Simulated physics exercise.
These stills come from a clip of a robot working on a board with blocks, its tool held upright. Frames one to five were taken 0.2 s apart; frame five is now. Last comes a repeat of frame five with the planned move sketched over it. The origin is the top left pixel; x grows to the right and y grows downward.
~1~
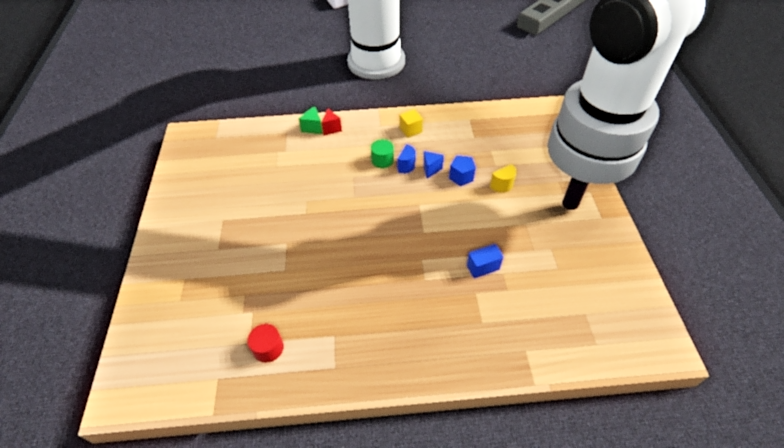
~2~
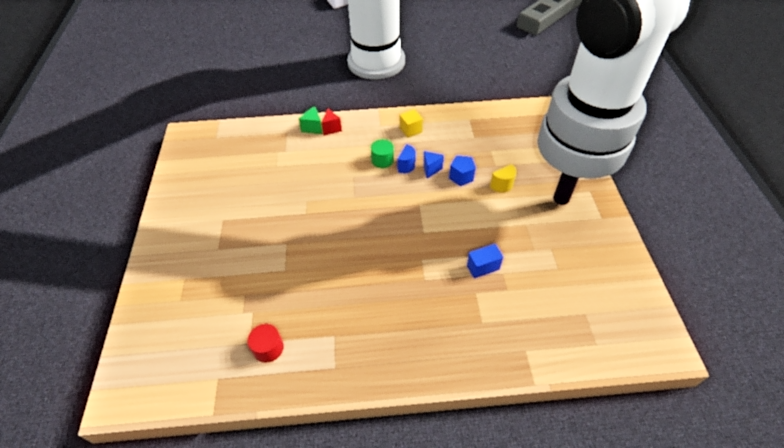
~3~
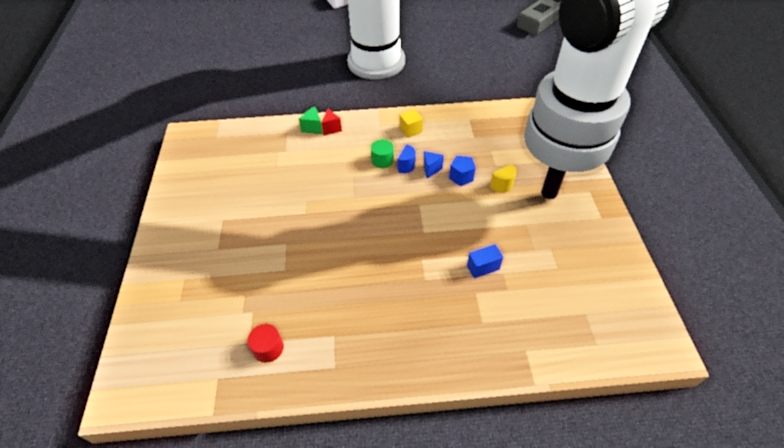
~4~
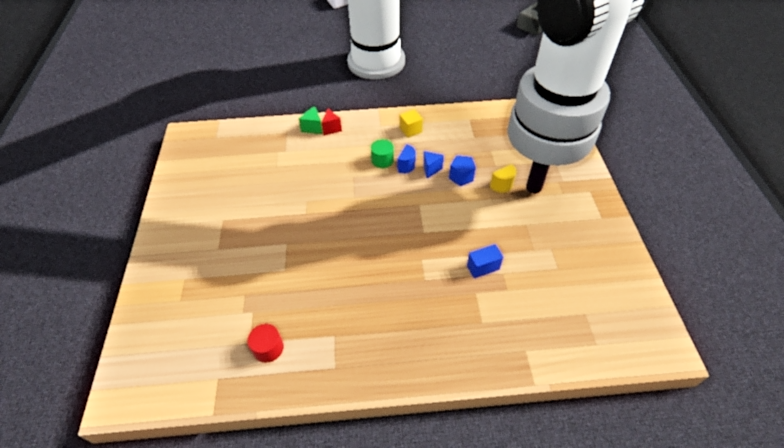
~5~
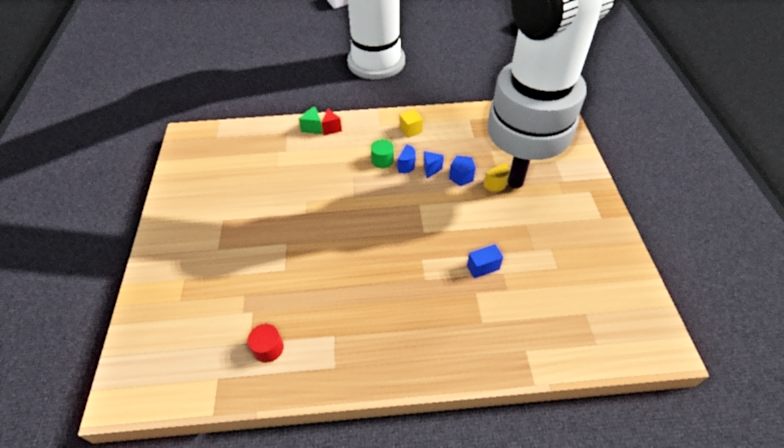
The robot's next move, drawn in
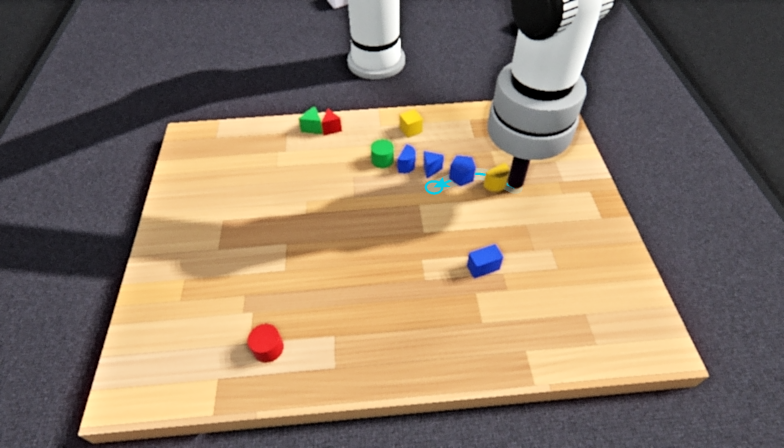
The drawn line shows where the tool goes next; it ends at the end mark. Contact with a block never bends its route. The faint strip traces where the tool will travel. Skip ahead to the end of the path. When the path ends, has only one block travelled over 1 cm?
Going by the path, no.
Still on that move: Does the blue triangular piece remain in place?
My answer is no.
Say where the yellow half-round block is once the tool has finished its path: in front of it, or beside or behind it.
The yellow half-round block won't leave the front of the tool.
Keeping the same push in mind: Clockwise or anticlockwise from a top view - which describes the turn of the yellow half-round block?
The answer is counter-clockwise.
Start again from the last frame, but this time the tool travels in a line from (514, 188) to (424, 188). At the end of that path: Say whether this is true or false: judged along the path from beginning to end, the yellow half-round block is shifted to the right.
That claim is true.
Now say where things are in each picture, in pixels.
The first picture shows tool tip (570, 205); block tops, blue half-round block (407, 153); blue triangular piece (432, 157); blue pentagon (463, 163); yellow half-round block (506, 172).
The second picture shows tool (561, 200); blocks unchanged.
The third picture shows tool (549, 194); blocks unchanged.
The fourth picture shows tool (534, 189); blocks unchanged.
The fifth picture shows tool (515, 184); blue half-round block (407, 153); blue triangular piece (432, 157); blue pentagon (463, 163); yellow half-round block (500, 171).
Path on the board, from (514, 188) via (488, 175) and (459, 177), ending at (434, 187).
The first path, step by step. One third of the way, tool (488, 172); blue pentagon (456, 163); yellow half-round block (475, 166), turned 65° anticlockwise.
Two thirds of the way, tool (460, 173); blue triangular piece (422, 154), turned 15° clockwise; blue pentagon (427, 168); yellow half-round block (446, 169), turned 70° anticlockwise.
At the end, tool (434, 184); blue half-round block in place; blue triangular piece (422, 154), turned 20° clockwise; blue pentagon (401, 171), turned 15° clockwise; yellow half-round block (418, 177), turned 45° anticlockwise.
